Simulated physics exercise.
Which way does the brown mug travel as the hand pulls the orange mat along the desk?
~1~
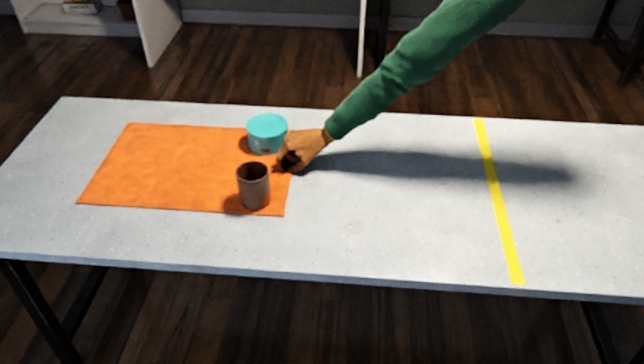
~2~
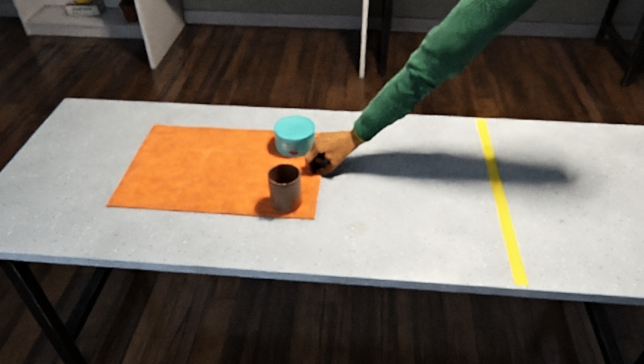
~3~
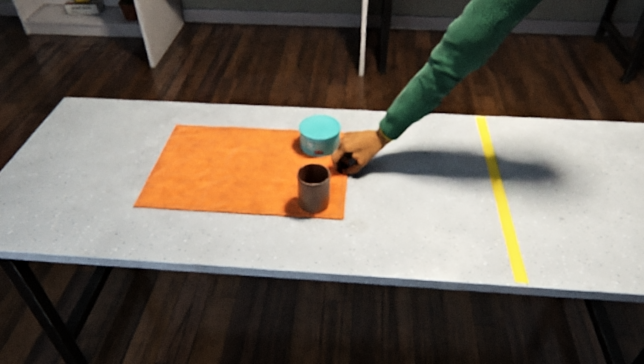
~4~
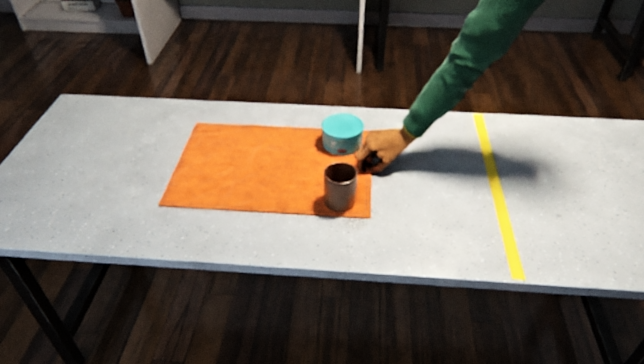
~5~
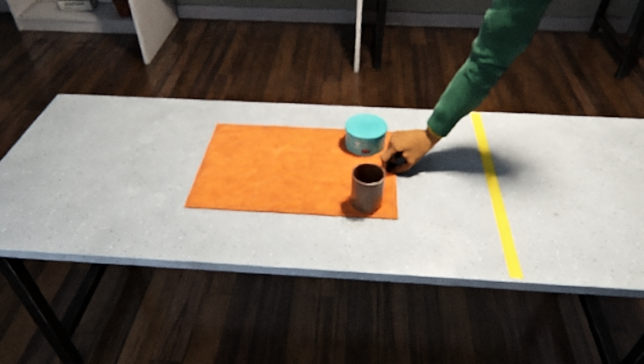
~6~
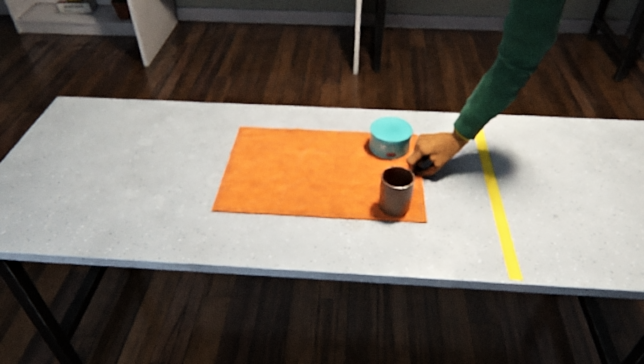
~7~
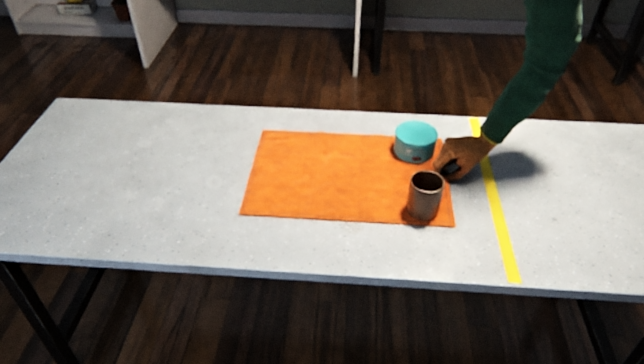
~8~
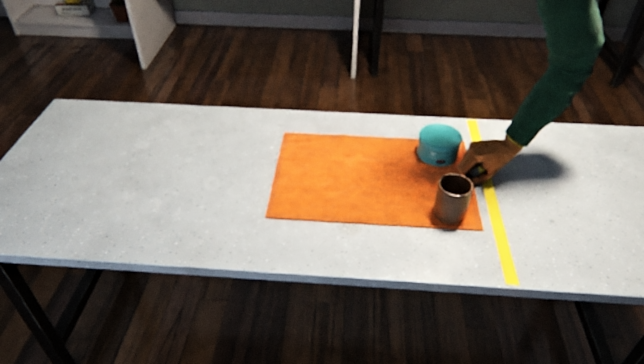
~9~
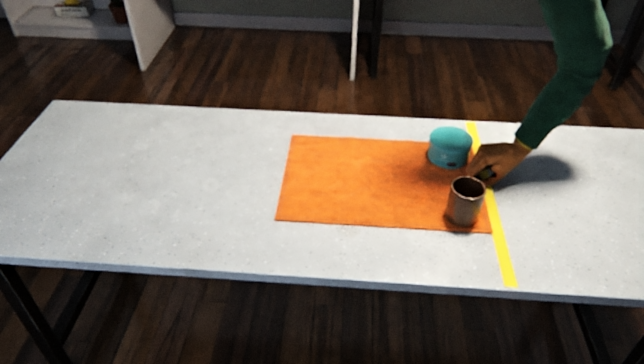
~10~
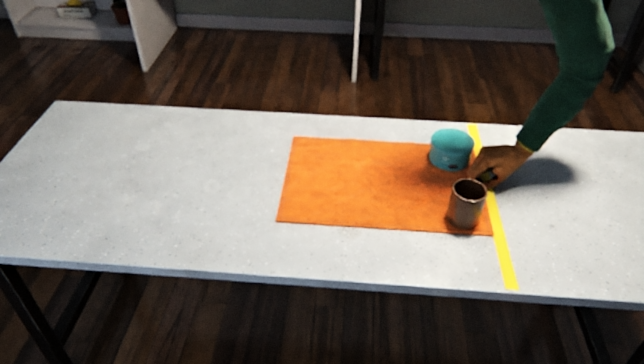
The brown mug travels to the right, riding on the mat until it stops at the yellow tape.
Orange place mat carrying a brown mug and turquoise tub being pulled right by a hand, stopping at a yellow tape line.
